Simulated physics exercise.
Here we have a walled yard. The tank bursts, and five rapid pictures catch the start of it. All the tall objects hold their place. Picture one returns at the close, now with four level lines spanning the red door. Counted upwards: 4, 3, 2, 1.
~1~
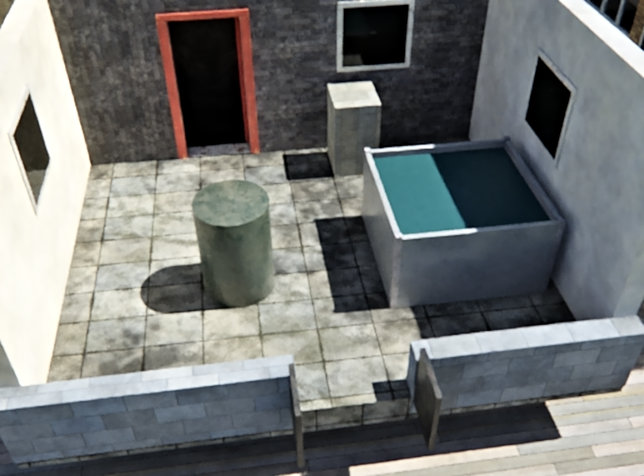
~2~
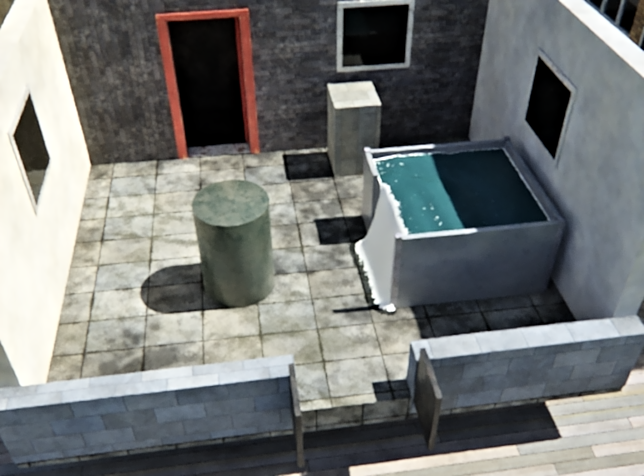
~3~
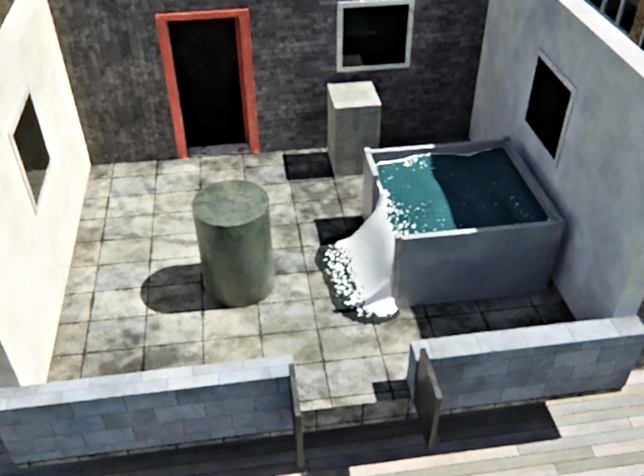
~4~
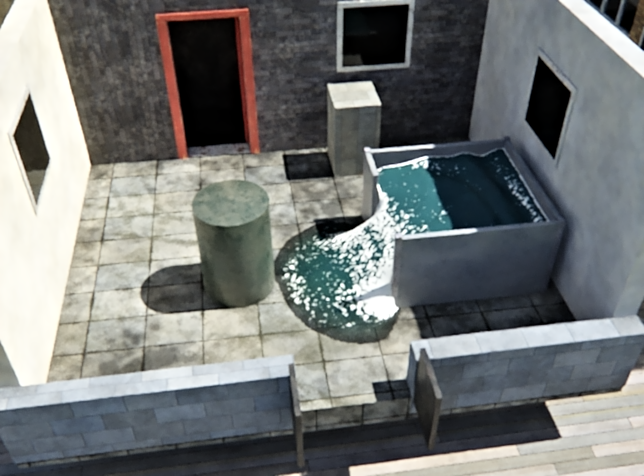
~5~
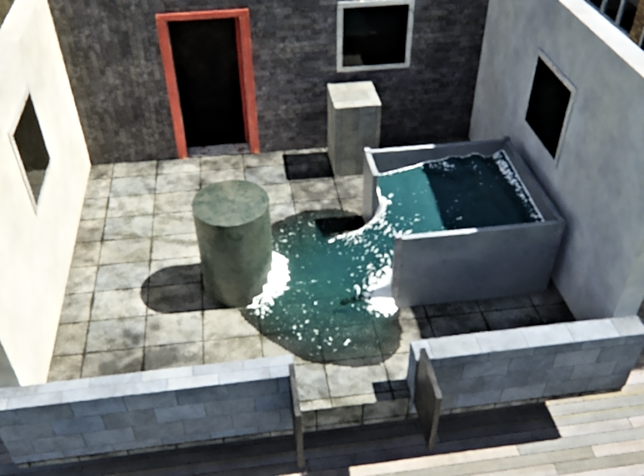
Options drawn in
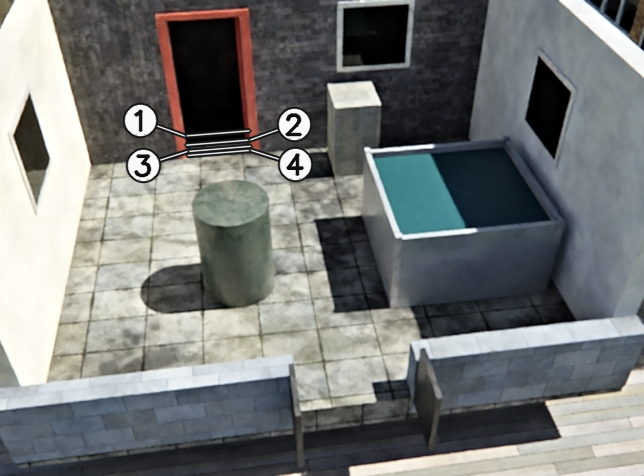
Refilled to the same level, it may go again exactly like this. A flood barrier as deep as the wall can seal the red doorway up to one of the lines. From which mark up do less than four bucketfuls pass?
The limit is 2.
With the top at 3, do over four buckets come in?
Yes.
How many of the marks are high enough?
Two of them.
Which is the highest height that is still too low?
3 it is.
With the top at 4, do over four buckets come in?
Yes, that goes wrong.
In white, 1 at (217, 133); 2 at (218, 142); 3 at (219, 148); 4 at (219, 152); from the bottom up 4, 3, 2, 1.
Choosing 1, nothing gets over.
Choosing 2, a bucket or two gets in.
Choosing 3, about 15 bucketfuls get in.
Choosing 4, dozens of bucketfuls pour in.
